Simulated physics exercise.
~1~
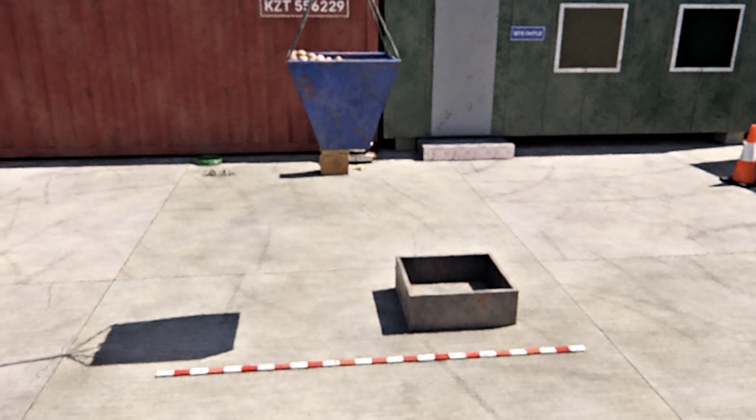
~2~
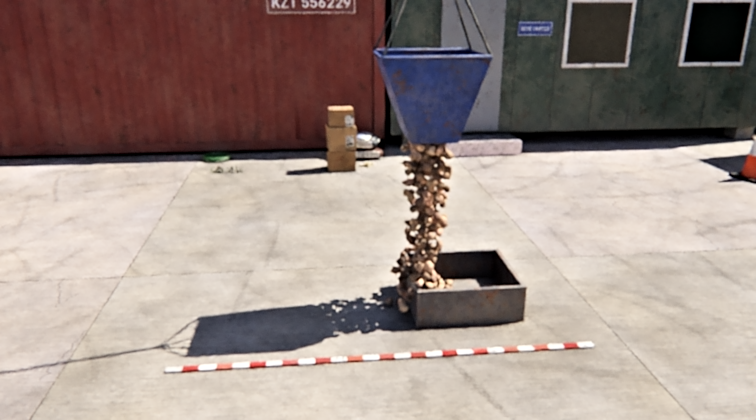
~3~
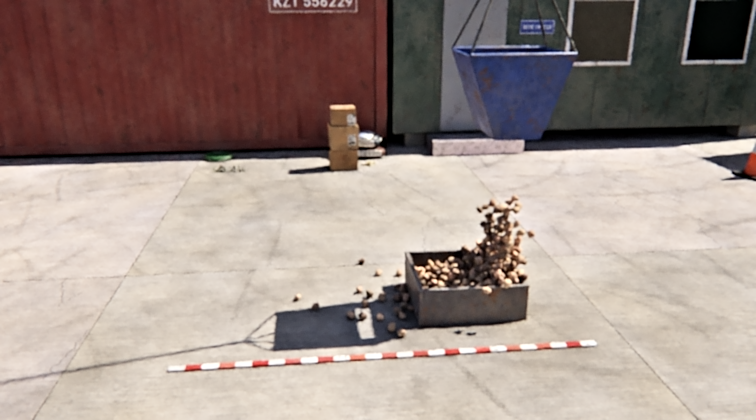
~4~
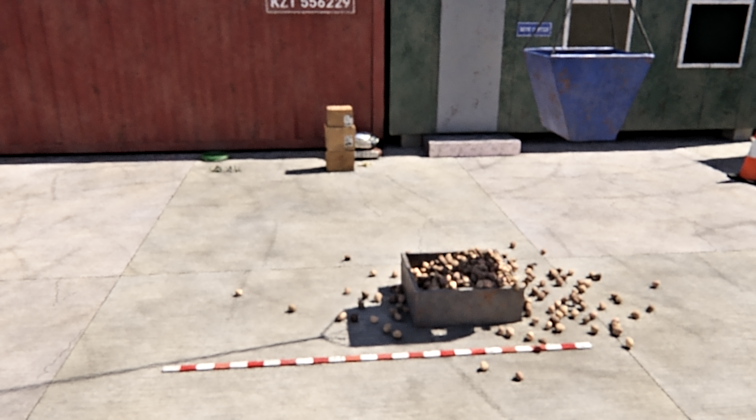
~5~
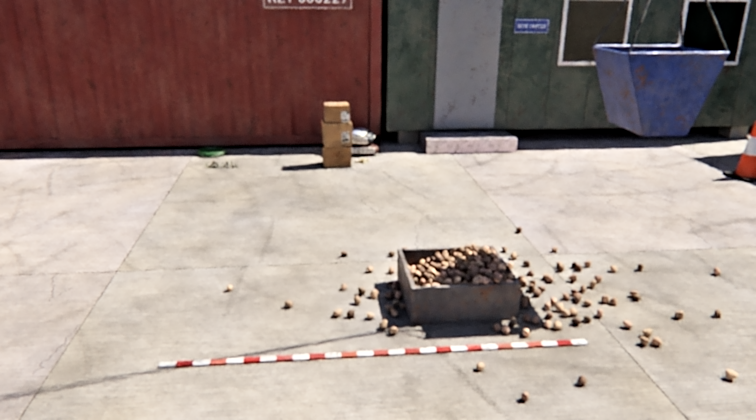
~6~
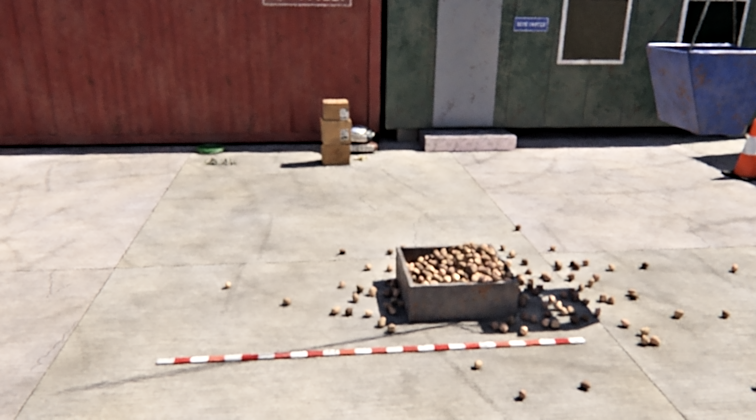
In a paved yard before red and green containers, a blue hopper moves right, pouring brown stones from its underside into an open metal bin, and continues right once empty; most stones end heaped in the bin, with others scattered on both sides, more on the right.
